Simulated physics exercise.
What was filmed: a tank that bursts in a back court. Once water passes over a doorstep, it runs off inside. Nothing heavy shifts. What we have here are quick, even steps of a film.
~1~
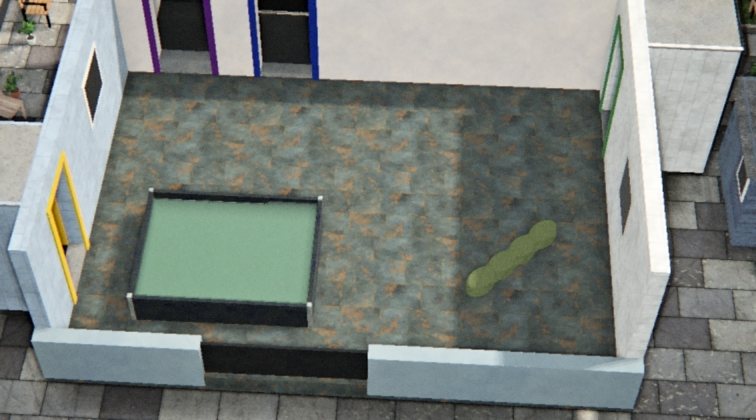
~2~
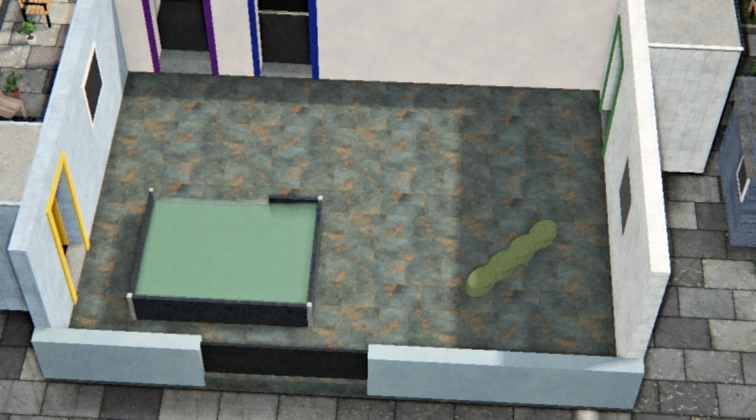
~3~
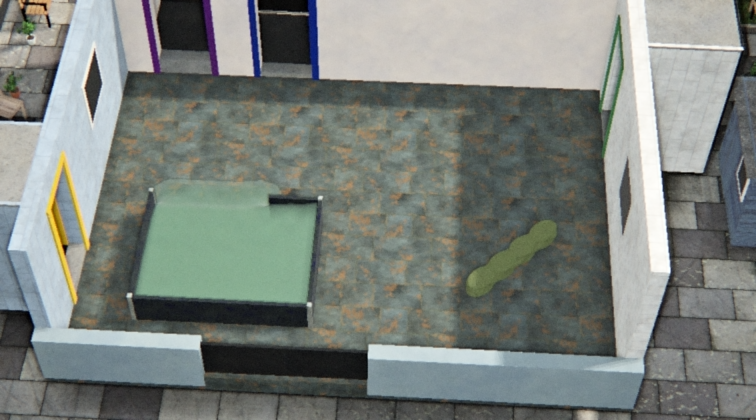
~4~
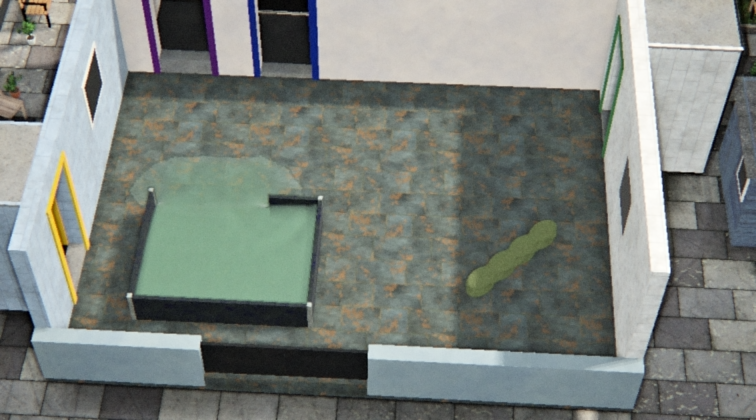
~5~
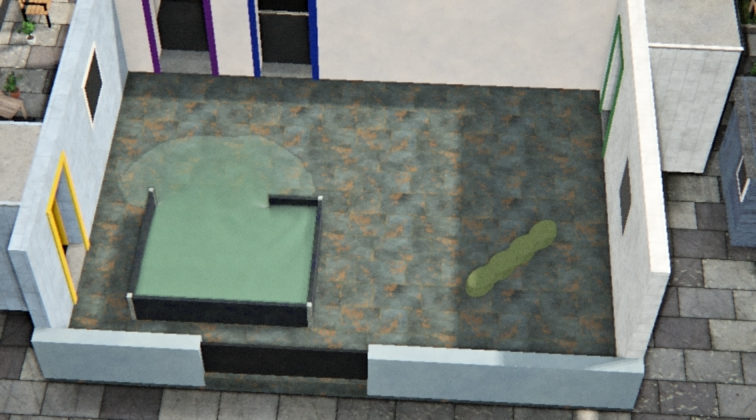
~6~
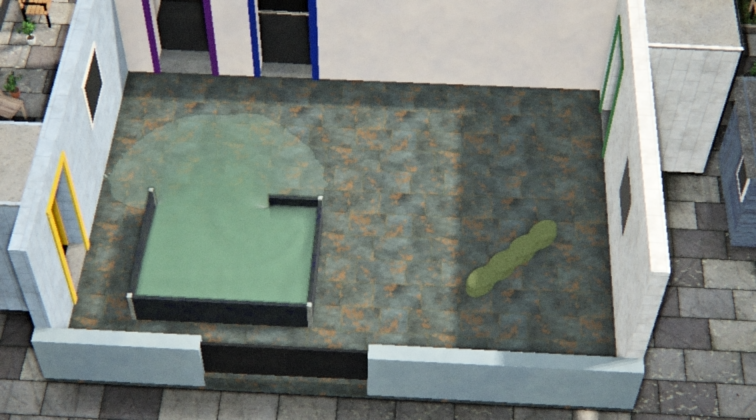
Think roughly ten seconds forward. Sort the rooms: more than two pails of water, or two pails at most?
Blue door - more than two pails; purple door - two pails at most; yellow door - two pails at most; green door - two pails at most.
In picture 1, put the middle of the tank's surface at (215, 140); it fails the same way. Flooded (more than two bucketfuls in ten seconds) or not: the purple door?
My take is that the purple door crosses the line.
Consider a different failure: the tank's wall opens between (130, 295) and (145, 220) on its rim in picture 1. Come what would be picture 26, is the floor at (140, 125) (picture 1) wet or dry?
By then I'd expect it to be drenched.
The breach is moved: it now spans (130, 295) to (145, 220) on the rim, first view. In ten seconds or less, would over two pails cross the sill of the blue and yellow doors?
Put simply: The blue one falls below the cutoff; as for the yellow one, it clears the cutoff.
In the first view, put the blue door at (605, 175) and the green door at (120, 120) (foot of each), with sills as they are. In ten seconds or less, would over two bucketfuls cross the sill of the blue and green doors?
Note: Blue door does not reach the limit, green door beats the limit.
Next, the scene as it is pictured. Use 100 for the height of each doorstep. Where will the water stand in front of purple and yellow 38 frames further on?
I'd put the first at close to 40 per cent and the second at close to 20 per cent.
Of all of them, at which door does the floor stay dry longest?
That is the green one.
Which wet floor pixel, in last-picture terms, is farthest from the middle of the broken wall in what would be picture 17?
About (386, 84).
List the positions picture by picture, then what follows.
In the first frame, the open tank at (228, 249) is whole and still.
In the second frame, water pours out on the open tank's far side and has run to a hidden place.
In the third frame, water pours out on the open tank's far side and has run to a hidden place.
In the fourth frame, water pours out on the open tank's far side and has run to (153, 171).
In the fifth frame, water pours out on the open tank's far side and has run to (257, 139).
In the sixth frame, water pours out on the open tank's far side and has run to (260, 118).
A moment on, water covers 25 % of the floor; the blue door wet at the sill, nothing in, the purple door wet at the sill, nothing in, the yellow door not reached, the green door not reached.
Next, water covers 25 % of the floor; the blue door over two buckets in, the purple door wet at the sill, nothing in, the yellow door not reached, the green door not reached.
Then, water covers 30 % of the floor; the blue door far over two buckets in, the purple door under two buckets in, the yellow door not reached, the green door not reached.
Later, water covers 65 % of the floor; the blue door far over two buckets in, the purple door under two buckets in, the yellow door wet at the sill, nothing in, the green door wet at the sill, nothing in.
In the end, water covers 95 % of the floor; the blue door far over two buckets in, the purple door under two buckets in, the yellow door wet at the sill, nothing in, the green door under two buckets in.
